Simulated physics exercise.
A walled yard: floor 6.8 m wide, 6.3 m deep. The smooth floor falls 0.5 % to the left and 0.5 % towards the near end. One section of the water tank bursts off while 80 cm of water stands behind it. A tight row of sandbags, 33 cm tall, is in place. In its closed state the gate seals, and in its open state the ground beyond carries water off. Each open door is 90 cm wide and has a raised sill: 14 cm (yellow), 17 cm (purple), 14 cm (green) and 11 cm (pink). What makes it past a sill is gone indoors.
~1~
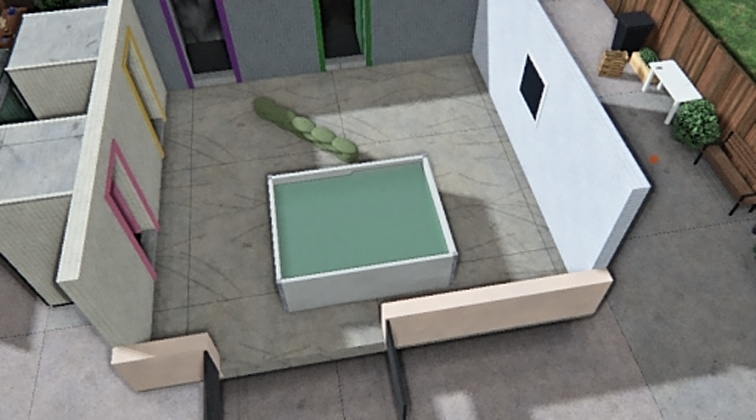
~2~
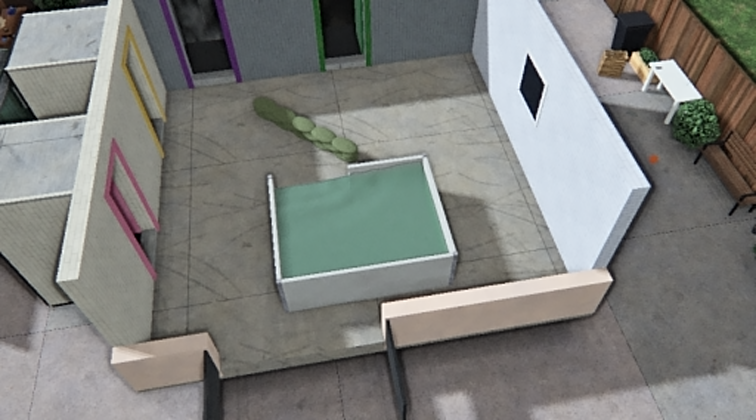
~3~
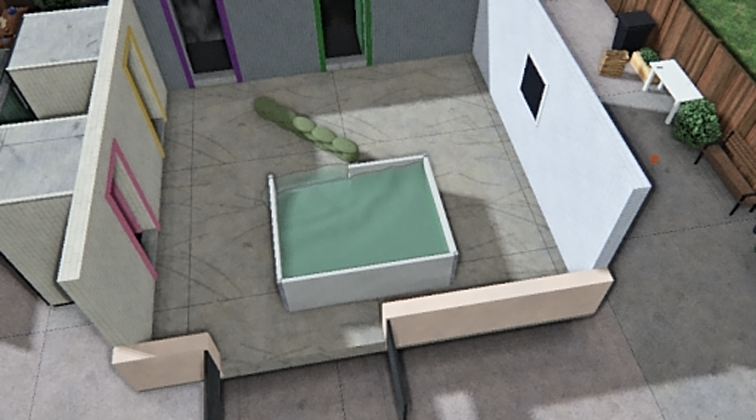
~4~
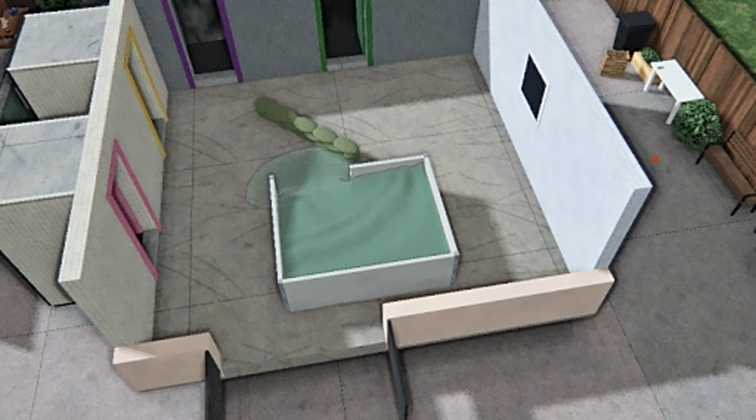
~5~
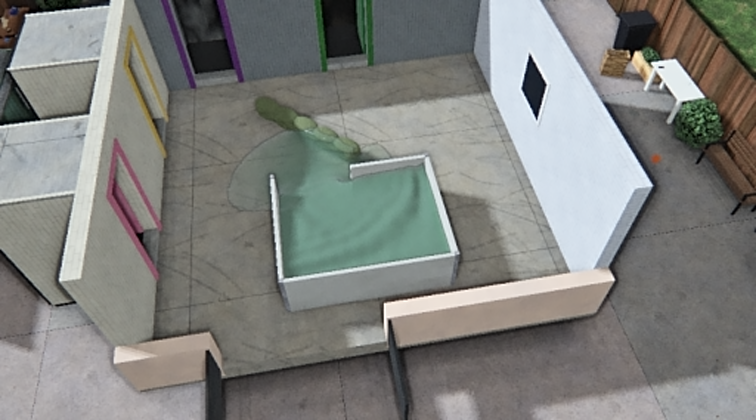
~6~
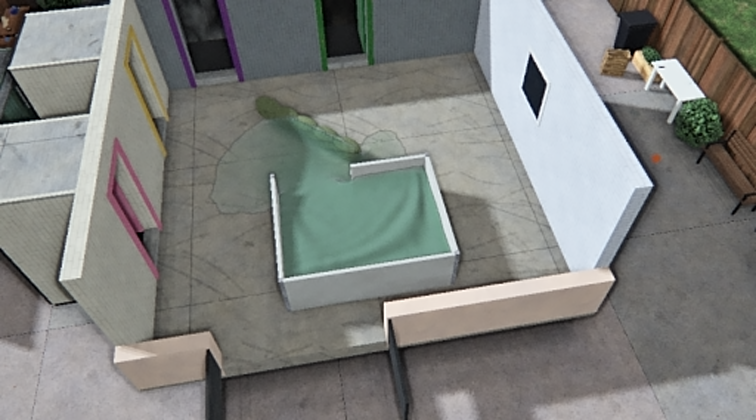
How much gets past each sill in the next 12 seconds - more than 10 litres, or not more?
At the yellow door, more than 10 litres. At the purple door, more than 10 litres. At the green door, not more. At the pink door, not more.
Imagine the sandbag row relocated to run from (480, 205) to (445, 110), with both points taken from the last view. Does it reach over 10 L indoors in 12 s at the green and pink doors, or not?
Against the limit, the green door goes beyond it and the pink door stays within it.
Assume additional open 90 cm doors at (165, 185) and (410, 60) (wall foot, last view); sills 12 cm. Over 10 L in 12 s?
The first door gets there and the second falls short.
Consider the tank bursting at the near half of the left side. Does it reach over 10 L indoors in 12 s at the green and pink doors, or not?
Compared with the limit, green is lower and pink is higher.
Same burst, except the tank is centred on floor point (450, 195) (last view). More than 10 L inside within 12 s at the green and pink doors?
Lab note: Green door limit exceeded; pink door limit not exceeded.
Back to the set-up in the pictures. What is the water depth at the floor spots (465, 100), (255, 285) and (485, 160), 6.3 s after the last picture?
Roughly 10, 4 and 11 cm, in turn.
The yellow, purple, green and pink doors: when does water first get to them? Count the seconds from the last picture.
The front reaches yellow at 0.7 s, purple at 0.5 s, green at 2.0 s, pink at 2.6 s.
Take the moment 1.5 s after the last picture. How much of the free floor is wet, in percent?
40 %.
Then, 0.7 s after the last picture water covers 30 % of the floor and is deepest (48 cm) near (325, 155); yellow door not reached, purple door 10 cm at the sill, 0 L in, green door not reached, pink door not reached.
Then, 1.5 s after the last picture water covers 40 % of the floor and is deepest (56 cm) near (177, 117); yellow door 39 cm at the sill, 52 L in, purple door 36 cm at the sill, 21 L in, green door not reached, pink door not reached.
Then, 2.8 s after the last picture water covers 45 % of the floor and is deepest (38 cm) near (169, 107); yellow door 36 cm at the sill, 298 L in, purple door 31 cm at the sill, 142 L in, green door 8 cm at the sill, 0 L in, pink door 2 cm at the sill, 0 L in.
Then, 6.3 s after the last picture water covers 90 % of the floor and is deepest (20 cm) near (166, 143); yellow door 20 cm at the sill, 518 L in, purple door 19 cm at the sill, 245 L in, green door 4 cm at the sill, 0 L in, pink door 6 cm at the sill, 0 L in.
Then, 11.3 s after the last picture water covers 95 % of the floor and is deepest (12 cm) near (152, 365); yellow door 11 cm at the sill, 536 L in, purple door 9 cm at the sill, 248 L in, green door 3 cm at the sill, 0 L in, pink door 6 cm at the sill, 0 L in.
